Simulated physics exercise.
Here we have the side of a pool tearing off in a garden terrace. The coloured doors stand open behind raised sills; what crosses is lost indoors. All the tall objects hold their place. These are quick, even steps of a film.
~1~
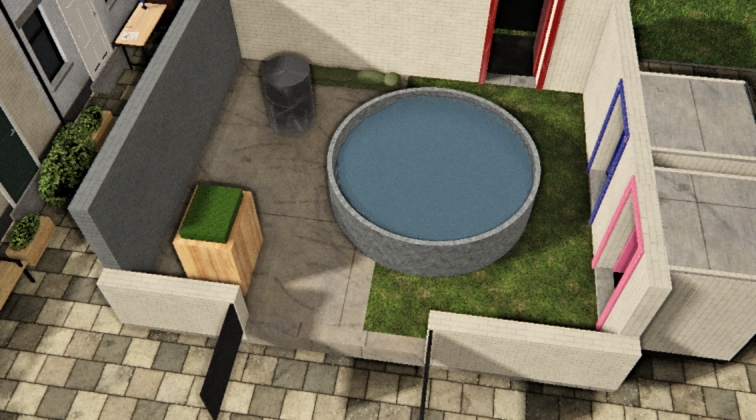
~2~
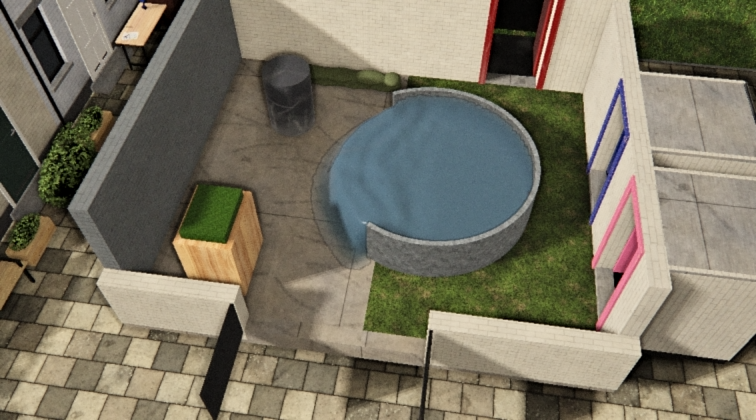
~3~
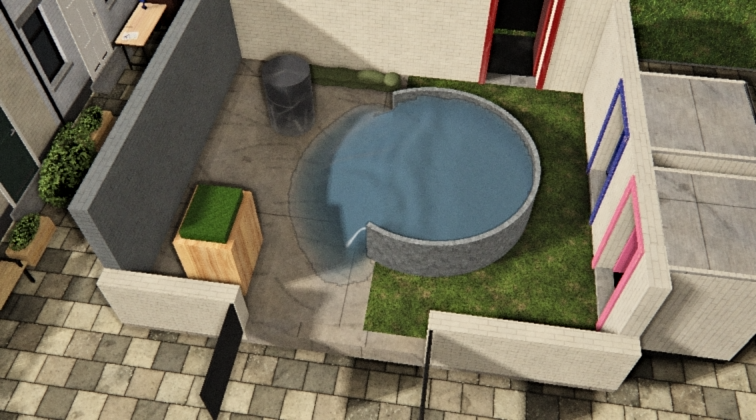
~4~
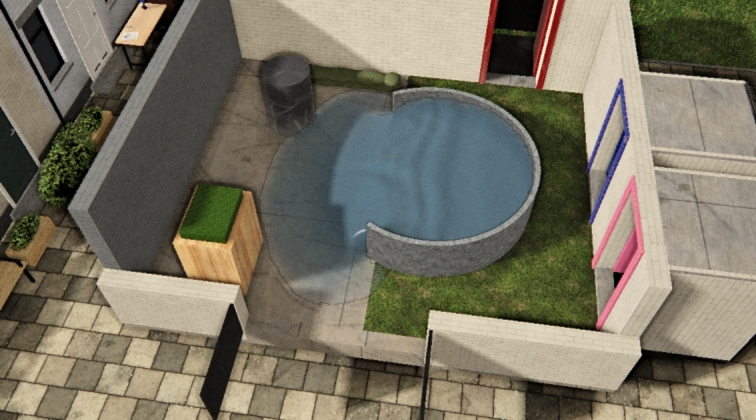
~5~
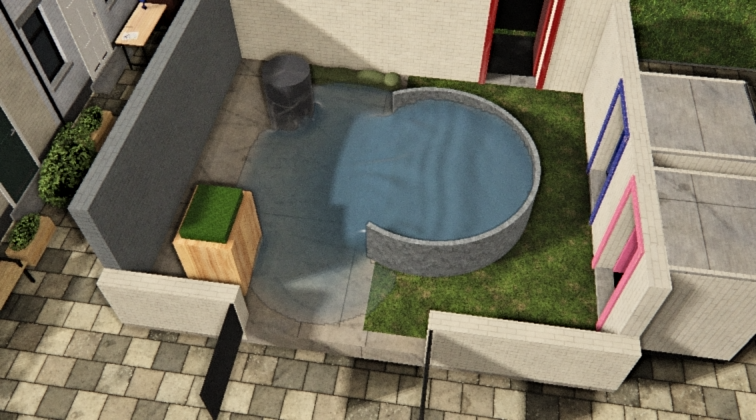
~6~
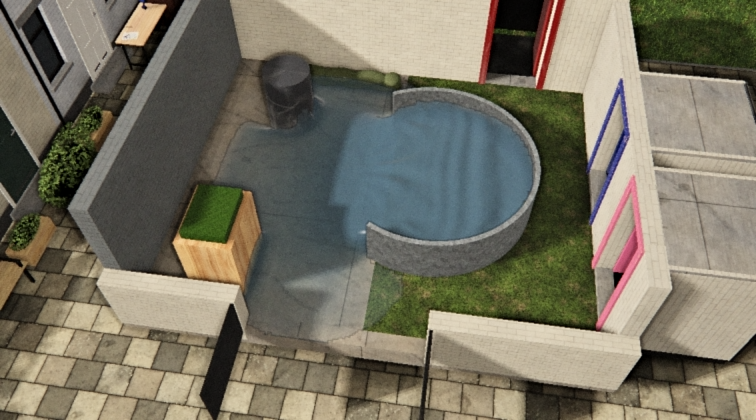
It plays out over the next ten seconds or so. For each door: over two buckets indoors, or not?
One by one: The pink door lets in a lot; the red door lets in a lot; the blue door admits no more than that.
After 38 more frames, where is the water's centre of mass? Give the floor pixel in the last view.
Close to (365, 174).
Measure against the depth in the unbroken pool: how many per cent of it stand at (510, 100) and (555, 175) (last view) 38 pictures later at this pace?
In that order: 16 and 10 per cent.
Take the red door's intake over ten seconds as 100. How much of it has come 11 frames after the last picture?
I make it 0 per cent.
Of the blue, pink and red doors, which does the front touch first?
That is the red one.
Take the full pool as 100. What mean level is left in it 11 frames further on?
Some 40 per cent.
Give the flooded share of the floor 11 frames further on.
Roughly 55 per cent.
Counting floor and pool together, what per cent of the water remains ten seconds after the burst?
About 70 per cent.
A moment on, water covers 50 % of the floor; the pink door not reached, the red door not reached, the blue door not reached.
Next, water covers 55 % of the floor; the pink door not reached, the red door not reached, the blue door not reached.
Then, water covers 65 % of the floor; the pink door not reached, the red door wet at the sill, nothing in, the blue door not reached.
Later, water covers 90 % of the floor; the pink door not reached, the red door under two buckets in, the blue door wet at the sill, nothing in.
In the end, water covers 95 % of the floor; the pink door over two buckets in, the red door over two buckets in, the blue door wet at the sill, nothing in.
